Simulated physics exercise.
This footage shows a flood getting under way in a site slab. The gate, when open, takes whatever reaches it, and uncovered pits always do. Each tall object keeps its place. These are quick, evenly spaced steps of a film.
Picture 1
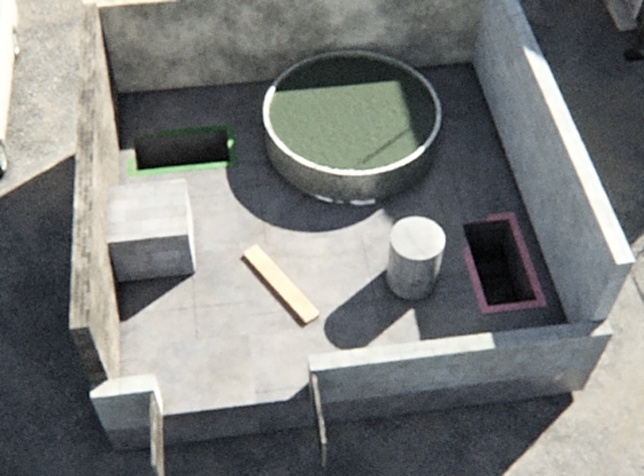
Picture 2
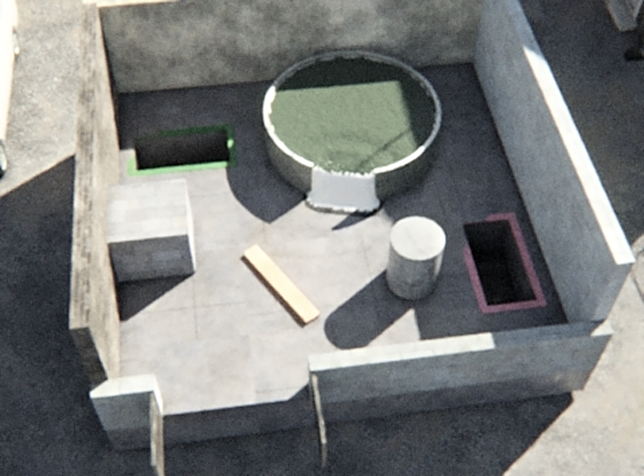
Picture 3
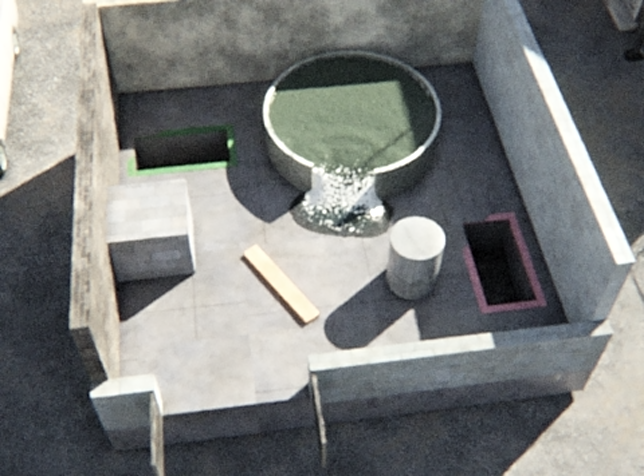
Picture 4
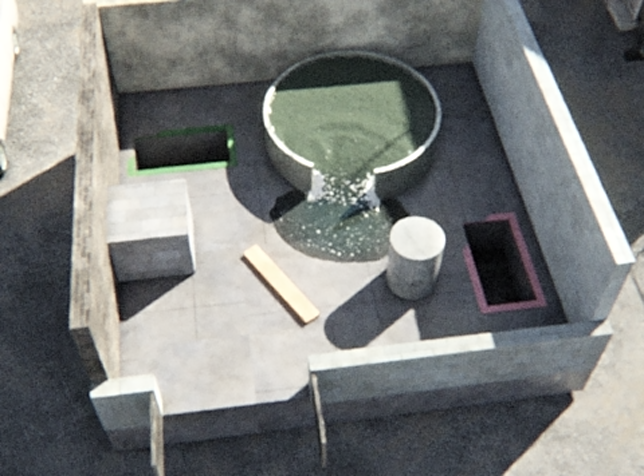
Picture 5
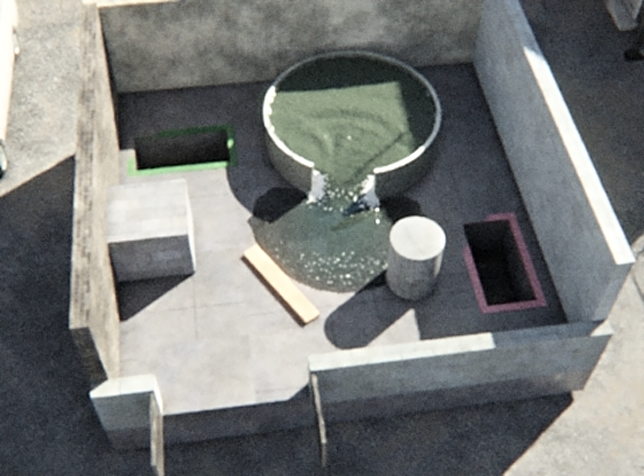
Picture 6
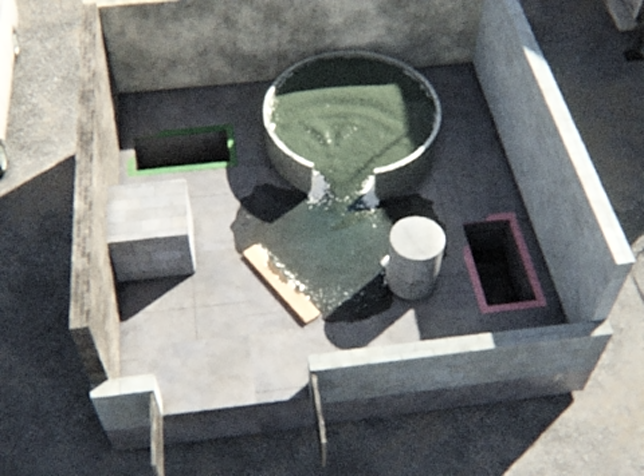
Green water in a round, low-walled pool sits still inside a walled concrete yard, then breaks out through a gap at the pool's near side. It foams onto the slab and fans steadily toward the viewer, spreading between a wooden plank and a pale cylinder until it touches both.
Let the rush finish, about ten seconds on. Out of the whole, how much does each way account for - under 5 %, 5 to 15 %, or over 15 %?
By the end, the gate accounts for over 15 %; the pink pit accounts for over 15 %; the green pit accounts for under 5 %.
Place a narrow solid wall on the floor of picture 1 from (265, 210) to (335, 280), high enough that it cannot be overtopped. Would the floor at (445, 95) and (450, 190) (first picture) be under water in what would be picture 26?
Going in order, I'd say kept out of it and drenched.
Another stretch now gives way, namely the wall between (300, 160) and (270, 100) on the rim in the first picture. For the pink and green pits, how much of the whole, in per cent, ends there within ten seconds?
Lab note - share by pit: Pink 0 %, green 50 %.
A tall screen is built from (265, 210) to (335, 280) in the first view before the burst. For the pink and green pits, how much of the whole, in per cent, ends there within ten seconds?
Approximate split, pink: 25 in a hundred; green: 6 in a hundred.
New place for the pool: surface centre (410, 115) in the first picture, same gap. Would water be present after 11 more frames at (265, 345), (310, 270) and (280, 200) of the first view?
Okay, first one got wet, second one got wet, last one high and dry.
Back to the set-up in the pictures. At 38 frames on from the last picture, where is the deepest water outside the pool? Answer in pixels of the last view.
Deepest point: Roughly (346, 377).
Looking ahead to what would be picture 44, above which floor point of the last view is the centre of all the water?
Somewhere near (337, 209).
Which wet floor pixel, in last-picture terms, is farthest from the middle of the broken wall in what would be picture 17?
Close to (171, 398), I think.
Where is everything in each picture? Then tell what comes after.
In the first picture, the pool at (352, 112) is whole and still.
In the second picture, water pours out at (343, 190) and has run to (378, 208).
In the third picture, the front is at (382, 228), out from the gap at (343, 192).
In the fourth picture, water pours out at (343, 192) and has run to (377, 255).
In the fifth picture, the front is at (334, 288), out from the gap at (343, 192).
In the sixth picture, water pours out at (343, 191) and has run to (323, 316).
A moment on, water covers 30 % of the floor; the gate 0 %, the pink pit 0 %, the green pit 0 %.
Next, water covers 45 % of the floor; the gate 2 %, the pink pit 1 %, the green pit 0 %.
Then, water covers 55 % of the floor; the gate 8 %, the pink pit 3 %, the green pit 0 %.
Later, water covers 60 % of the floor; the gate 15 %, the pink pit 9 %, the green pit 0 %.
In the end, water covers 75 % of the floor; the gate 24 %, the pink pit 18 %, the green pit 1 %.
